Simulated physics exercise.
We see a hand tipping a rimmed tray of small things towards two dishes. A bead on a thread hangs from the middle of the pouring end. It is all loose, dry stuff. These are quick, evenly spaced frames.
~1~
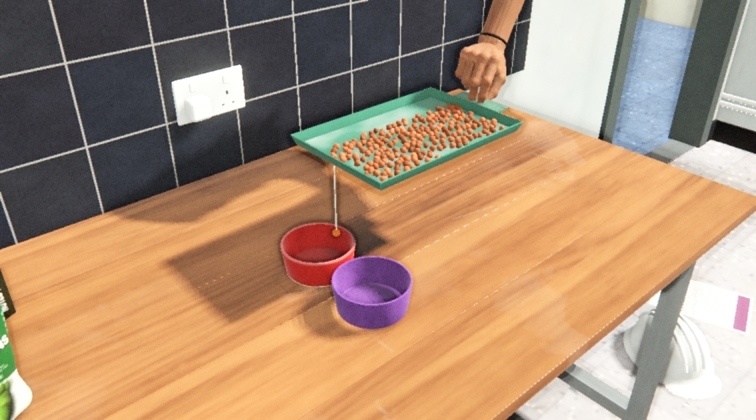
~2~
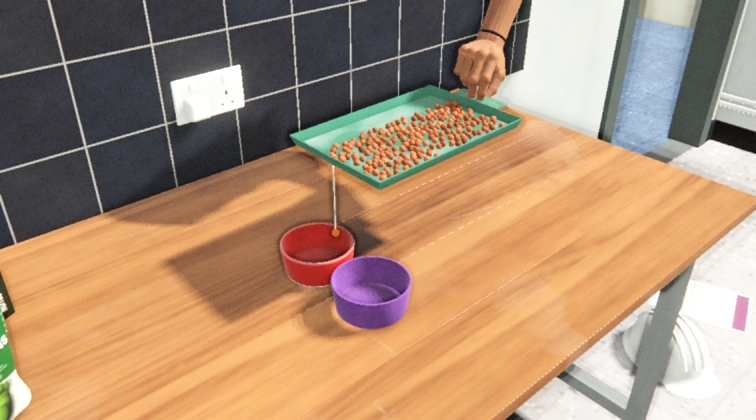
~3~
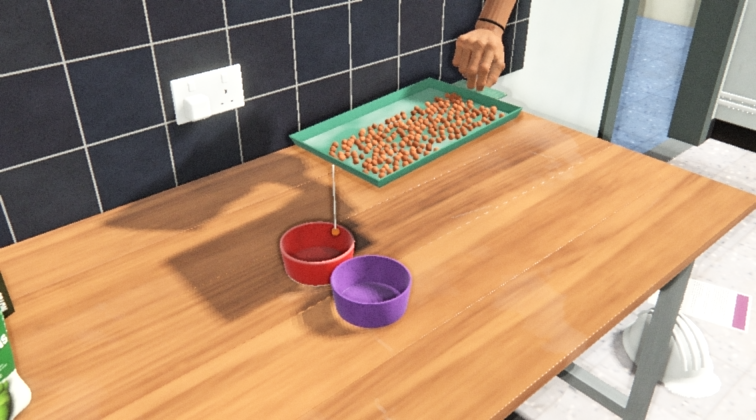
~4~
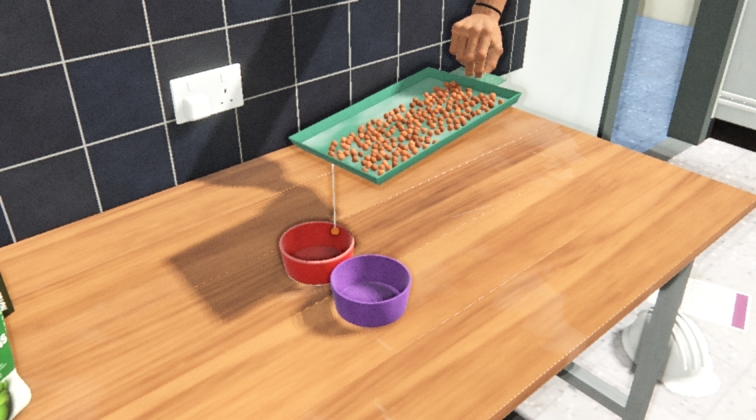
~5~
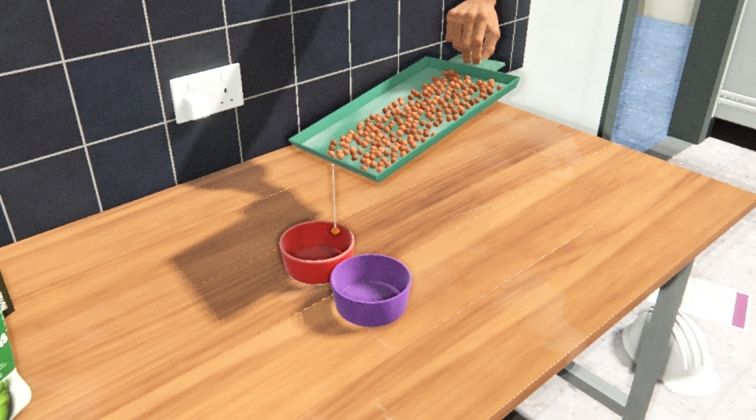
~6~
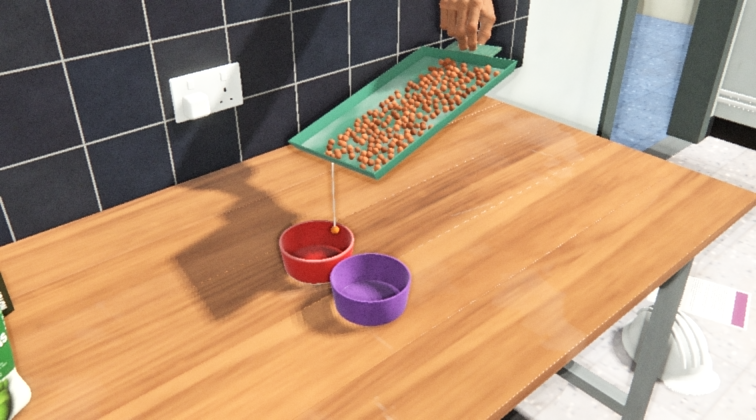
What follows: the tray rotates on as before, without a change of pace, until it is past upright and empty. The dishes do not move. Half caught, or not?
Together they catch less than half.
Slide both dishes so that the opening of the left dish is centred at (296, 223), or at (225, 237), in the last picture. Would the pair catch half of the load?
First above a half, then below a half.
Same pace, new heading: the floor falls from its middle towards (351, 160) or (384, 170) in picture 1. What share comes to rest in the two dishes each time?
First some 60, then 90 per cent.
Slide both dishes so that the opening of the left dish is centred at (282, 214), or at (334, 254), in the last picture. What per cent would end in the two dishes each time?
Roughly 90 per cent, and 10 per cent.
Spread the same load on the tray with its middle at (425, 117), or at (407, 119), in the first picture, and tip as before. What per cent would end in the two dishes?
Near 30 % and 30 %.
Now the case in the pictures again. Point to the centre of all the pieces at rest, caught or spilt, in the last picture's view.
Close to (285, 248).
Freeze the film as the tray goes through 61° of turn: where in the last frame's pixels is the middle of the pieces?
Close to (313, 145).
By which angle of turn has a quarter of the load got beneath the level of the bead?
Around 70° of tilt.
Soon after the last picture, tray tipped steeply; most on the tray; a stray few in the left dish; a stray few outside both; about a quarter in the air.
A little later, tray tipped right over; a small part on the tray; about a quarter in the left dish; about half outside both; about a quarter in the air.
Later still, tray tipped past a quarter turn; about a third in the left dish; about two thirds outside both.
At rest, tray tipped past a quarter turn; none in the right dish; about a third in the left dish; about two thirds outside both.
